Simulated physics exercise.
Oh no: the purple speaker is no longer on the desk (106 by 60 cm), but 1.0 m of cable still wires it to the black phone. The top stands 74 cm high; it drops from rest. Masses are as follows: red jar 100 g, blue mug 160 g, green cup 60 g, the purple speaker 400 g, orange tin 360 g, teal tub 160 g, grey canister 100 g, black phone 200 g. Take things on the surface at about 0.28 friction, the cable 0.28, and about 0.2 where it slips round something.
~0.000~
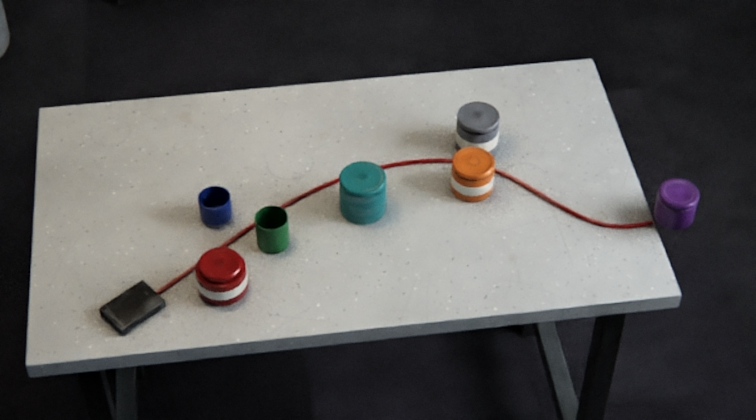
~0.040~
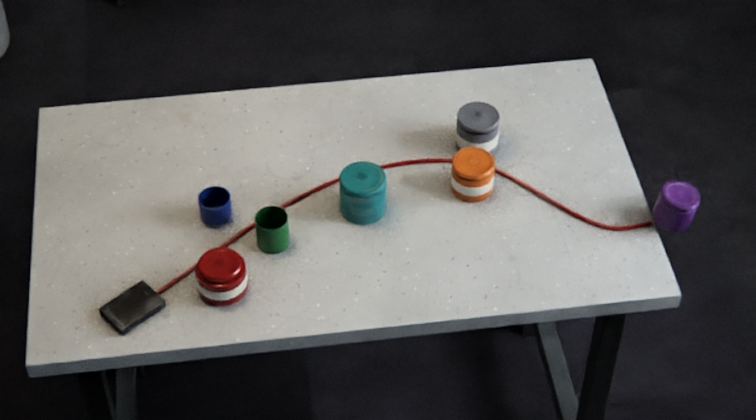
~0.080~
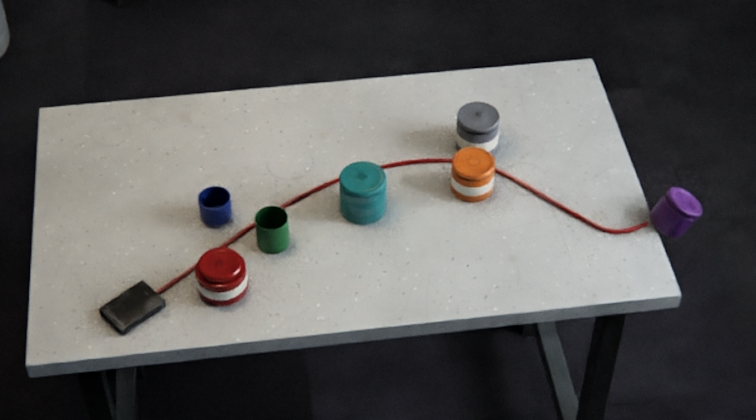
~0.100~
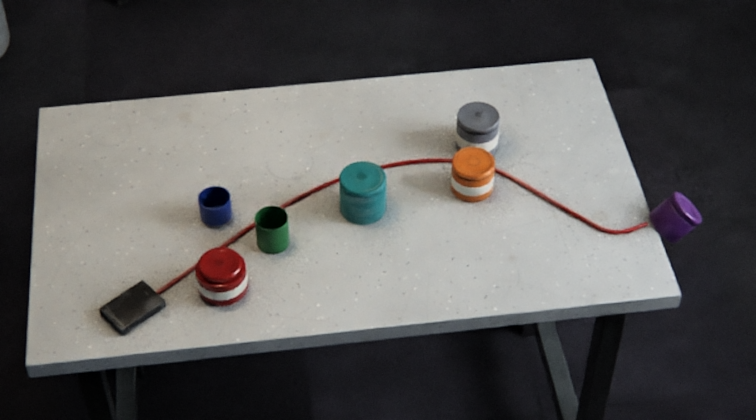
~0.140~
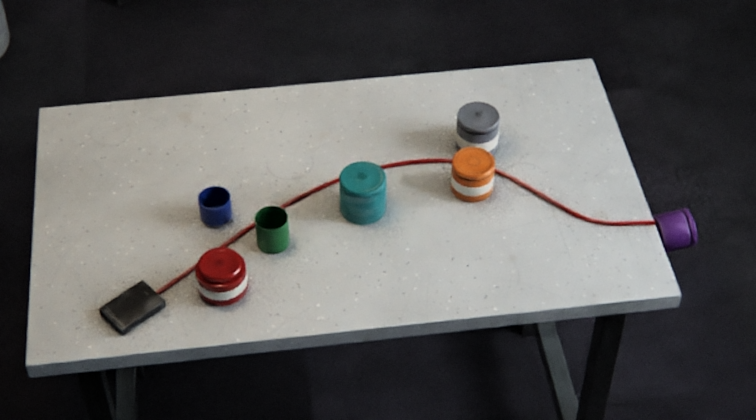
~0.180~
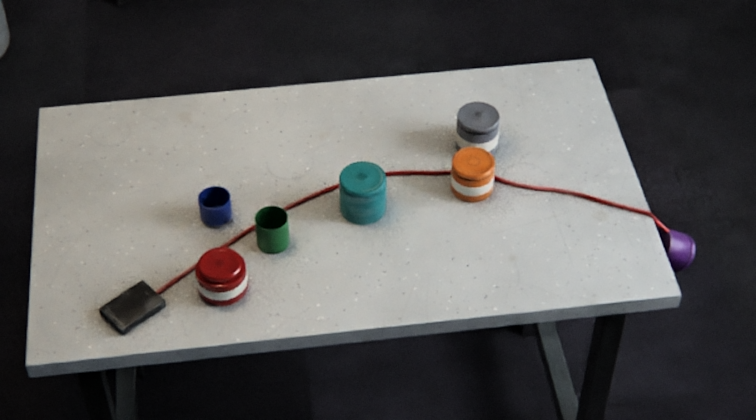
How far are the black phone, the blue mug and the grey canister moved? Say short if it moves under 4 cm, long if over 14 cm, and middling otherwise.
Black phone: Long, blue mug: Short, grey canister: Long.
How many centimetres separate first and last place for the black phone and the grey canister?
The black phone moved about 90 cm and the grey canister about 20 cm.
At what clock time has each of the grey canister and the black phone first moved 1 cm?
Grey canister 0.75 s; black phone 0.24 s, roughly.
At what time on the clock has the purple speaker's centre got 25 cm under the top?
Estimate: About 0.36 s.
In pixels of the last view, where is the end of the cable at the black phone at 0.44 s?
Approximate position: (261, 238).
After 0.4 s, the cable's tail end at (261, 238); black phone 20 cm off its start, purple speaker over the edge, red jar 7 cm off its start.
After 0.7 s, the cable's tail end at (441, 181); black phone 55 cm off its start, purple speaker over the edge, red jar 7 cm off its start.
After 0.9 s, the cable's tail end at (577, 161); black phone 81 cm off its start at (556, 145), grey canister 16 cm off its start at (535, 69), purple speaker over the edge.
After 1.2 s, the cable's tail end at (622, 149); black phone 88 cm off its start, grey canister 22 cm off its start, purple speaker over the edge.
After 2.4 s, the cable's tail end at (623, 149); black phone 88 cm off its start at (598, 138), grey canister 22 cm off its start at (554, 57), blue mug 0 cm off its start at (214, 197), purple speaker over the edge.
